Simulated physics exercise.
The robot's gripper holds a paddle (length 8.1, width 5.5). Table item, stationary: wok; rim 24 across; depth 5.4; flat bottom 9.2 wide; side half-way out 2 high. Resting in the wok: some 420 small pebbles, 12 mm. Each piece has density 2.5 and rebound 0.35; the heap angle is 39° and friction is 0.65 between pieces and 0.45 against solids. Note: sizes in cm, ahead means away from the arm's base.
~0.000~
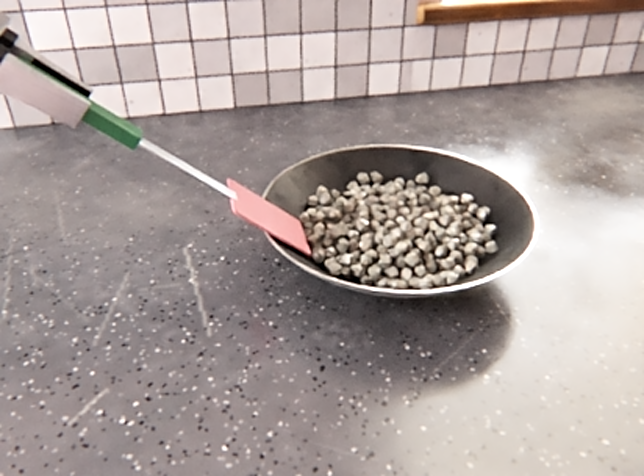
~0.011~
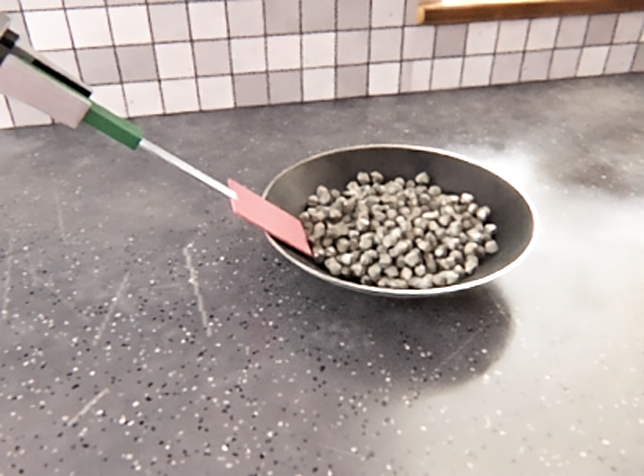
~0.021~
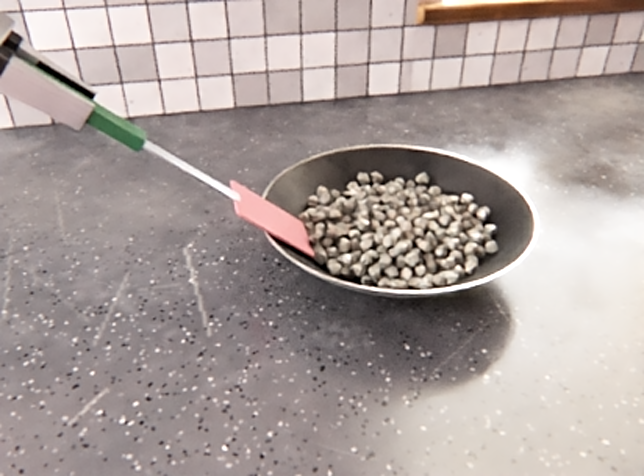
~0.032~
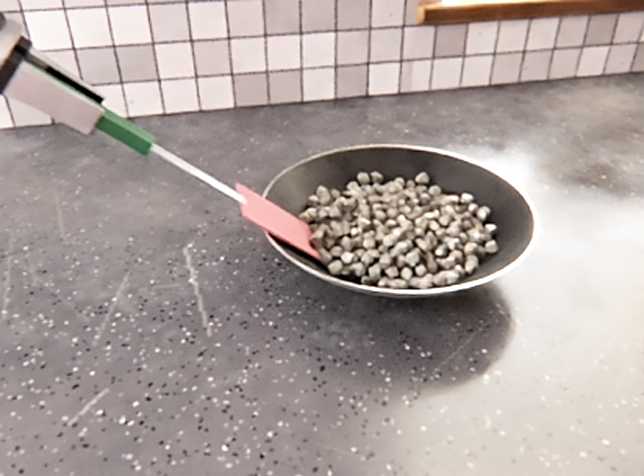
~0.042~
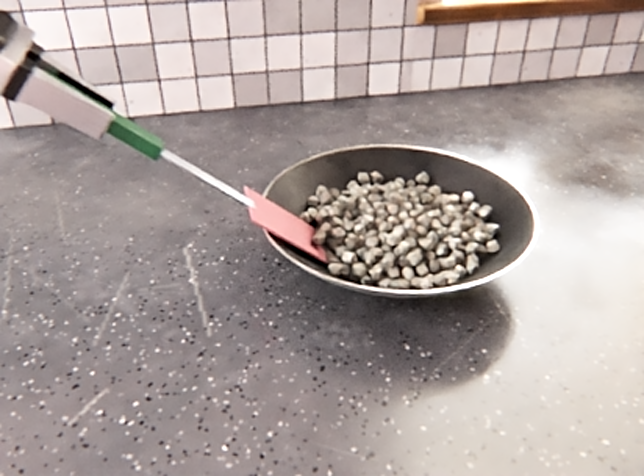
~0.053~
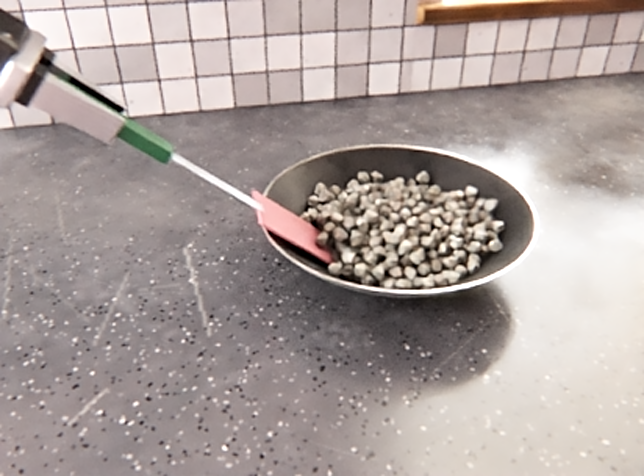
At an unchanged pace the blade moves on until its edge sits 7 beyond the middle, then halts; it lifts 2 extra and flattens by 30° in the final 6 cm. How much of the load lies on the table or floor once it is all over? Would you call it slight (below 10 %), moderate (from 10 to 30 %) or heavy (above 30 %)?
I would call it moderate.
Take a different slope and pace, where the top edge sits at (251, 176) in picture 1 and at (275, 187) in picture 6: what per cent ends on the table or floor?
Some 30 per cent.
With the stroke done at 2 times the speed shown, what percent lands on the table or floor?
That comes to some 30 per cent, roughly.
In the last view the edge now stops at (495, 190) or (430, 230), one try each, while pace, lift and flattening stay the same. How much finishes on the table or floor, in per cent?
Estimates, in order: 40 % and 5 %.
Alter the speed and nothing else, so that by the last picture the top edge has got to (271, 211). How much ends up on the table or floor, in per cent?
Roughly 35 per cent.
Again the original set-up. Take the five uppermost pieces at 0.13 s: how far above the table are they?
Somewhere near 7 cm, I'd say.
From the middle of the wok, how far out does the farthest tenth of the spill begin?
20 centimetres, give or take.
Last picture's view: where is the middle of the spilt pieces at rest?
Roughly at (566, 240) in the final view.
After 0.13 s, sloping 41°, highest piece 7 above the table; 414 in the wok, 2 on the blade or in flight.
After 0.21 s, sloping 29°, highest piece 8 above the table; 401 in the wok, 15 on the blade or in flight.
After 0.44 s, sloping 11°, highest piece 7 above the table; 326 in the wok, 87 on the table or floor, 3 on the blade or in flight.
After 1.49 s, sloping 11°, highest piece 7 above the table; 325 in the wok, 91 on the table or floor.
At rest, 325 in the wok, 91 on the table or floor. That is 22 % on the table or floor.
